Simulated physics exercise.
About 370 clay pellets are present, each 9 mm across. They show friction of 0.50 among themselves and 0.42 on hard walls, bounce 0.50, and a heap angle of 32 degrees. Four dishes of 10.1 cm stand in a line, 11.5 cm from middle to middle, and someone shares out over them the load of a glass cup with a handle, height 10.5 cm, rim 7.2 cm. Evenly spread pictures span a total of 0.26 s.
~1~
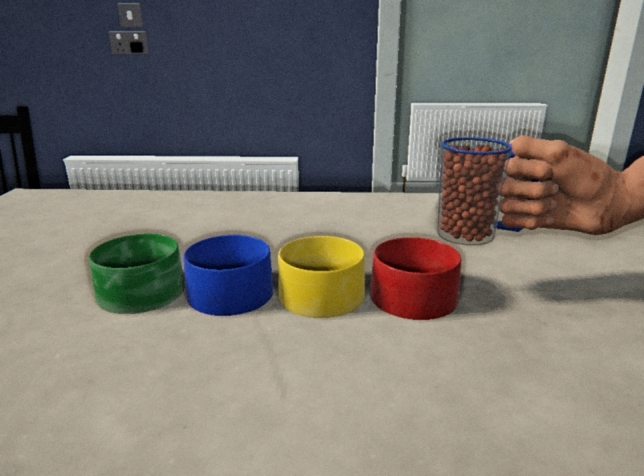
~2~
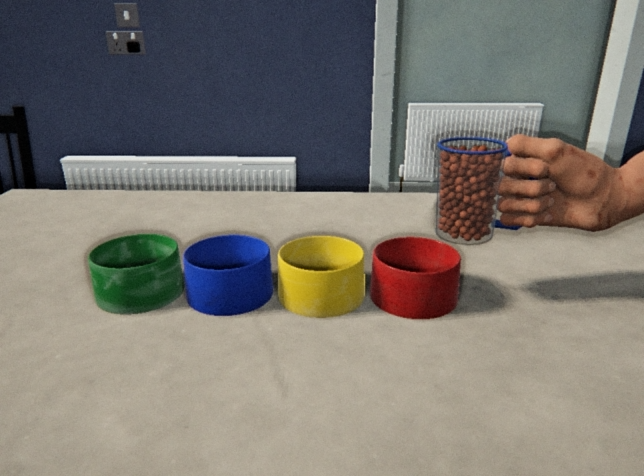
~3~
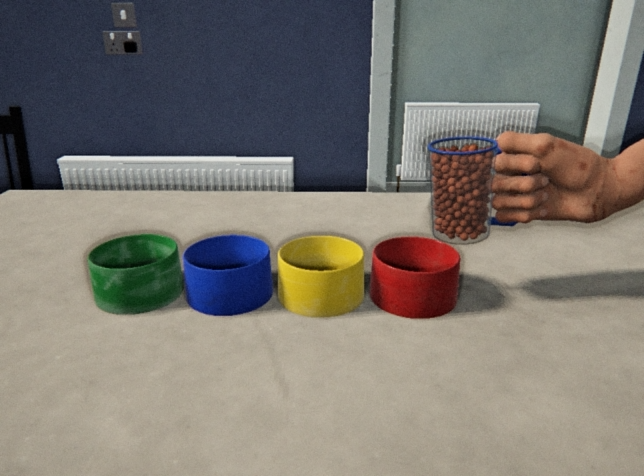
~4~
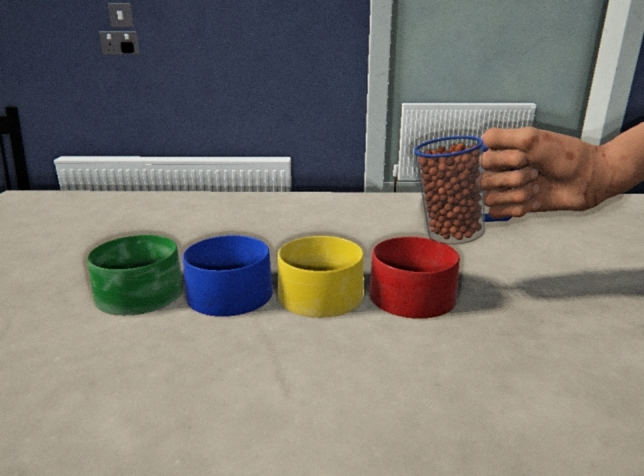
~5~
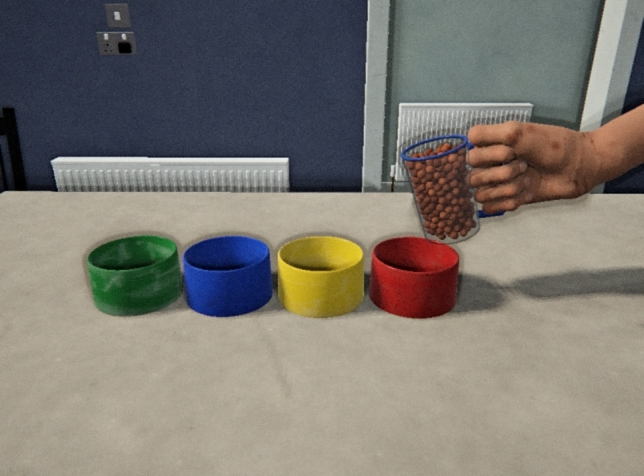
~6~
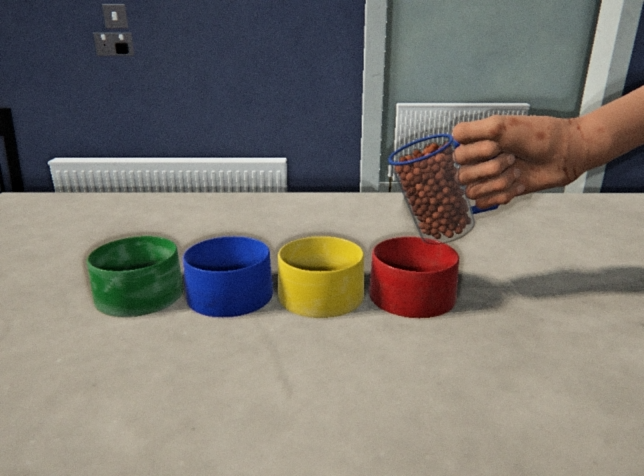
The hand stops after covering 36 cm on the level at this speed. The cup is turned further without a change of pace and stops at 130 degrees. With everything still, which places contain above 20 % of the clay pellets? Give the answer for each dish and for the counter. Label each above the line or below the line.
Red: Below the line; blue: Above the line; green: Below the line; yellow: Below the line; counter: Below the line.
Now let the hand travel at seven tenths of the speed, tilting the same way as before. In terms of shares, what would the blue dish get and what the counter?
Blue: 10; counter: 30.
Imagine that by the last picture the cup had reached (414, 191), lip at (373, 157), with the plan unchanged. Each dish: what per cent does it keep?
Per cent kept: Red 0, blue 0, green 90, yellow 0.
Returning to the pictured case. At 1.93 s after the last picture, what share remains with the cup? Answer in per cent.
It should be near 0 per cent.
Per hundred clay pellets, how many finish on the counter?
Estimate: Close to 5 %.
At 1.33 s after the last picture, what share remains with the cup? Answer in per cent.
It works out to about 0 per cent of the load.
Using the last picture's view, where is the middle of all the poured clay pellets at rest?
Close to pixel (221, 276).
Then, 0.80 s after the last picture, tilt 110 degrees; cup holds 85 %, blue 10 %.
Then, 1.33 s after the last picture, tilt 130 degrees; cup holds 0 %, blue 95 %.
Then, 1.93 s after the last picture, tilt 130 degrees; cup holds 0 %, blue 95 %.
In the end, red 0 %, blue 95 %, green 0 %, yellow 0 %, counter 5 %.
